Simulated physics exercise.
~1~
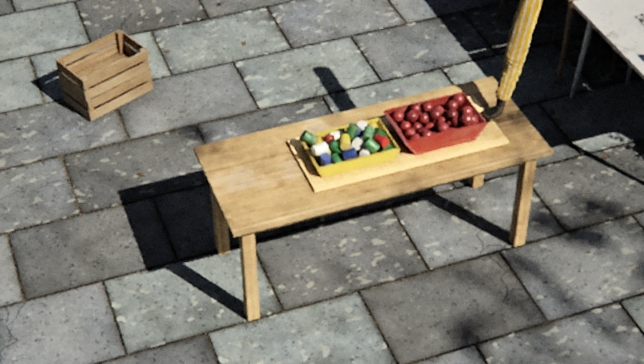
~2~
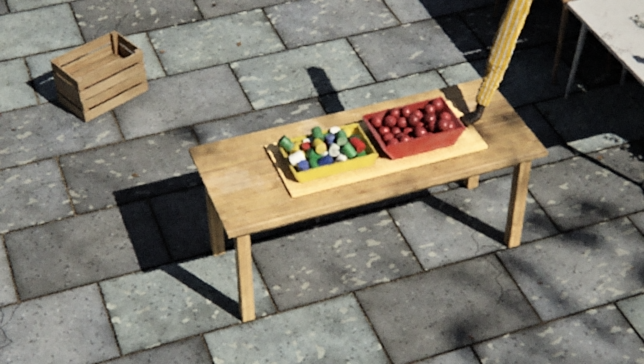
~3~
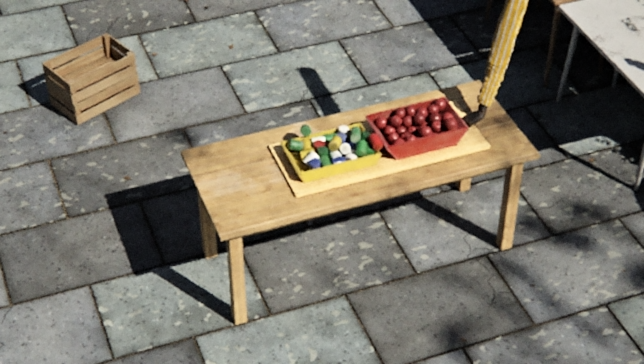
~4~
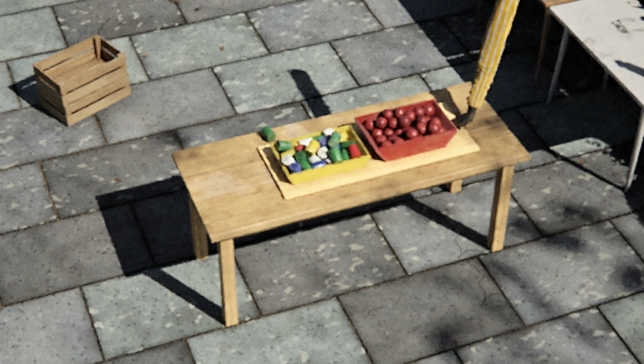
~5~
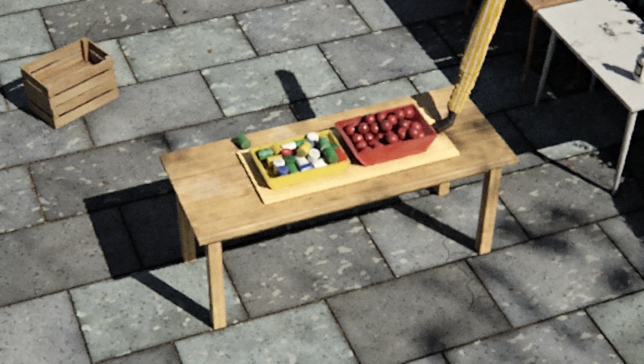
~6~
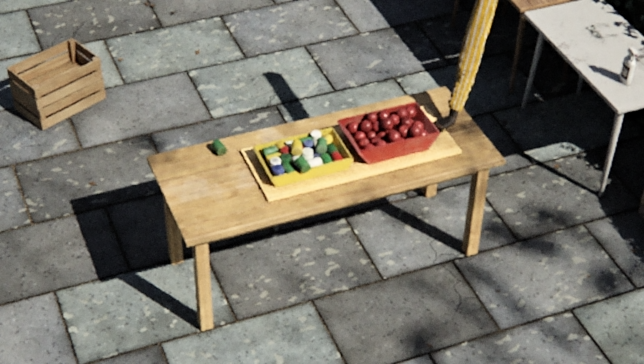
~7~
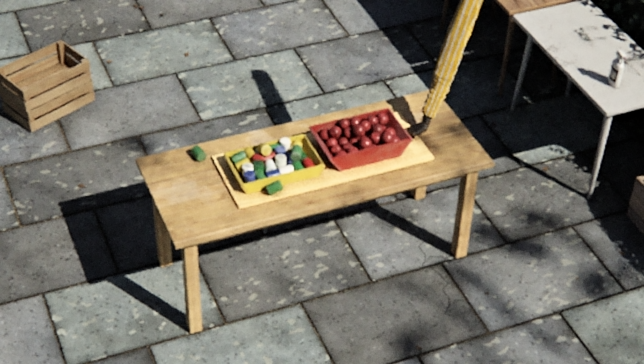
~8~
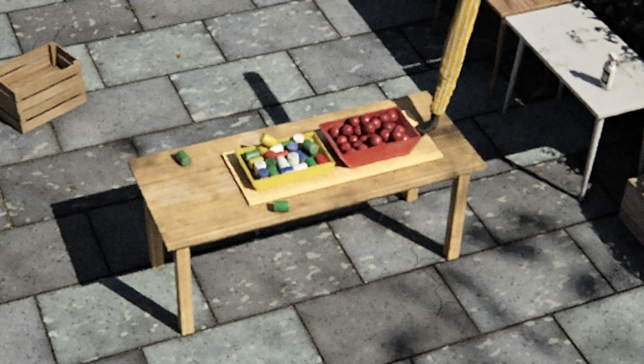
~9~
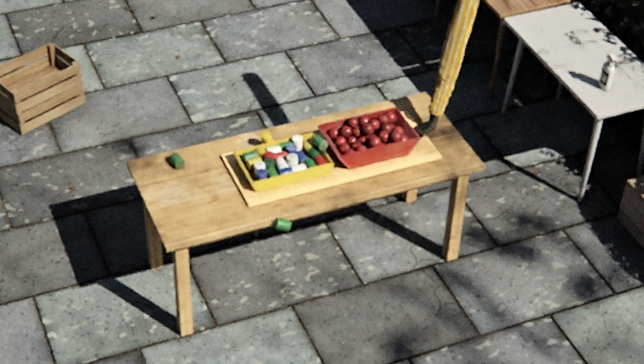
A board holding a yellow container of colorful jars and a red container of apples slid back and forth on a wooden table; a few jars spilled from the yellow one, one dropping off the front edge, while the apples stayed in.
